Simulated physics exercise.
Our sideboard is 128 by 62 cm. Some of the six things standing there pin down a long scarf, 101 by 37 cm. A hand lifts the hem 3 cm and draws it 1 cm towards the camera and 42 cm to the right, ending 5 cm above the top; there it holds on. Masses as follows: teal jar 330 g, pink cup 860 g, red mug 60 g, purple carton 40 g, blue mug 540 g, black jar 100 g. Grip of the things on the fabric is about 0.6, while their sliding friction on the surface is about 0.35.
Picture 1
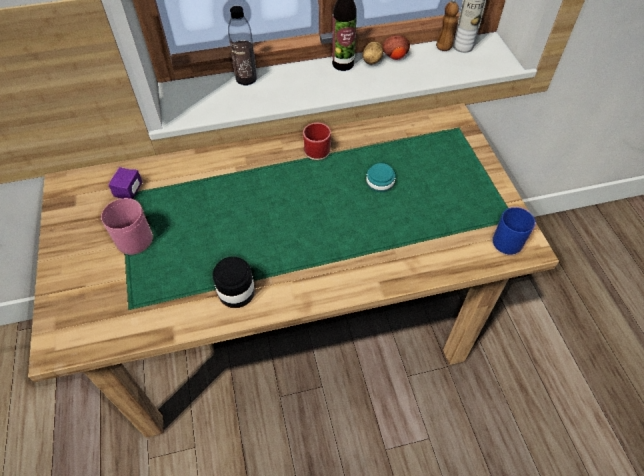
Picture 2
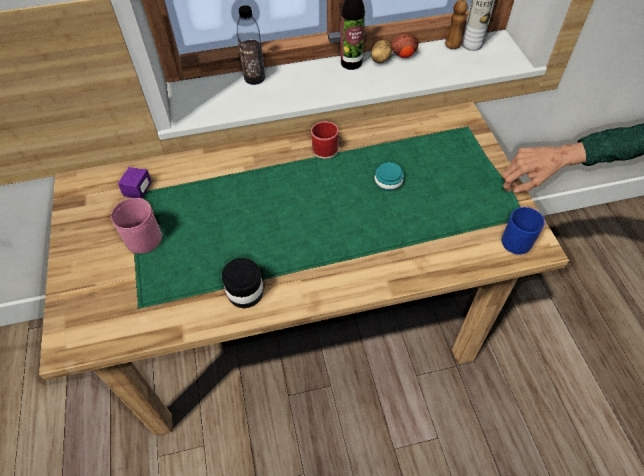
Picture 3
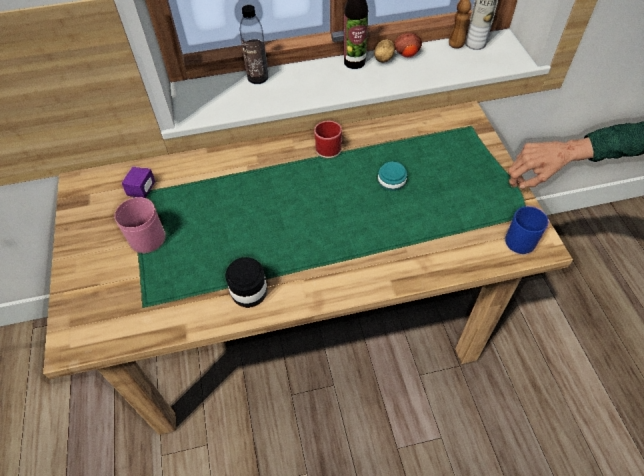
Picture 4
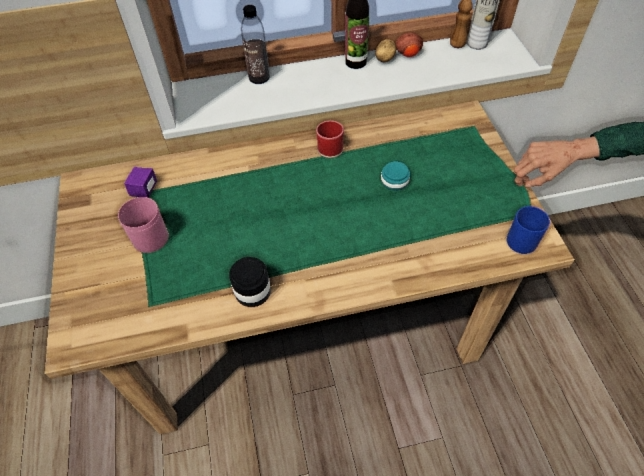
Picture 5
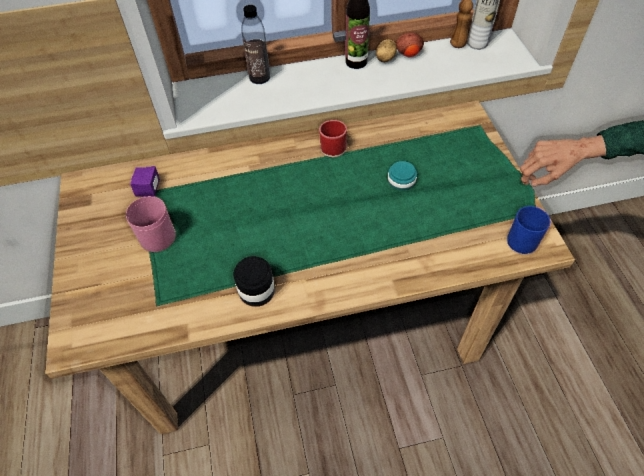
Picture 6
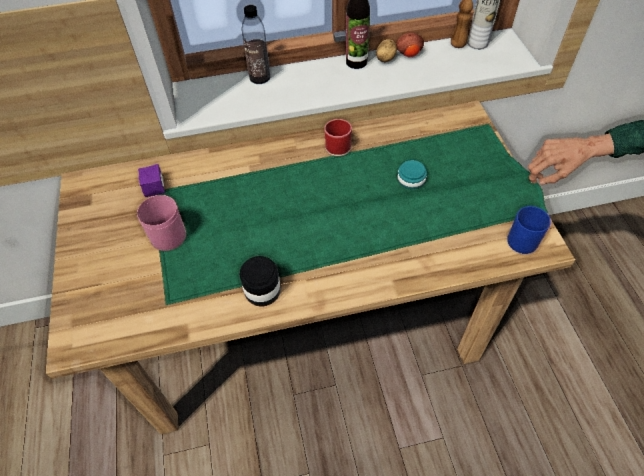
At the start, a green cloth lies across a wooden table with cups, jars and a purple box around it. A hand reaches in from the right, takes the cloth's edge and draws it slightly rightward, and the pink cup, red mug, box and both jars shift along while the blue mug stays put.
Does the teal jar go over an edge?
Outcome: Not on the bench anymore.
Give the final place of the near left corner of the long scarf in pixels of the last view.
That corner comes to rest close to (321, 280) in the last view.
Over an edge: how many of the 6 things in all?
Counted result: 1.
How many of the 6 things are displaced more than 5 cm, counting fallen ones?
Counting them up, I get 5.
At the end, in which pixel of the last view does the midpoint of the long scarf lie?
About (490, 201).
Next, 90 % of the long scarf is still over the top; teal jar 16 cm off its start, pink cup 16 cm off its start, black jar 9 cm off its start.
Then, 75 % of the long scarf is still over the top; teal jar 28 cm off its start, pink cup 29 cm off its start, black jar 18 cm off its start.
After that, 65 % of the long scarf is still over the top; teal jar 40 cm off its start at (531, 160), pink cup 39 cm off its start at (295, 193), black jar 24 cm off its start at (348, 265).
Later, 60 % of the long scarf is still over the top; teal jar over the edge, pink cup 45 cm off its start, black jar 26 cm off its start.
At the end, 60 % of the long scarf is still over the top; teal jar over the edge, pink cup 45 cm off its start at (317, 188), black jar 26 cm off its start at (358, 263), red mug 11 cm off its start at (369, 124).
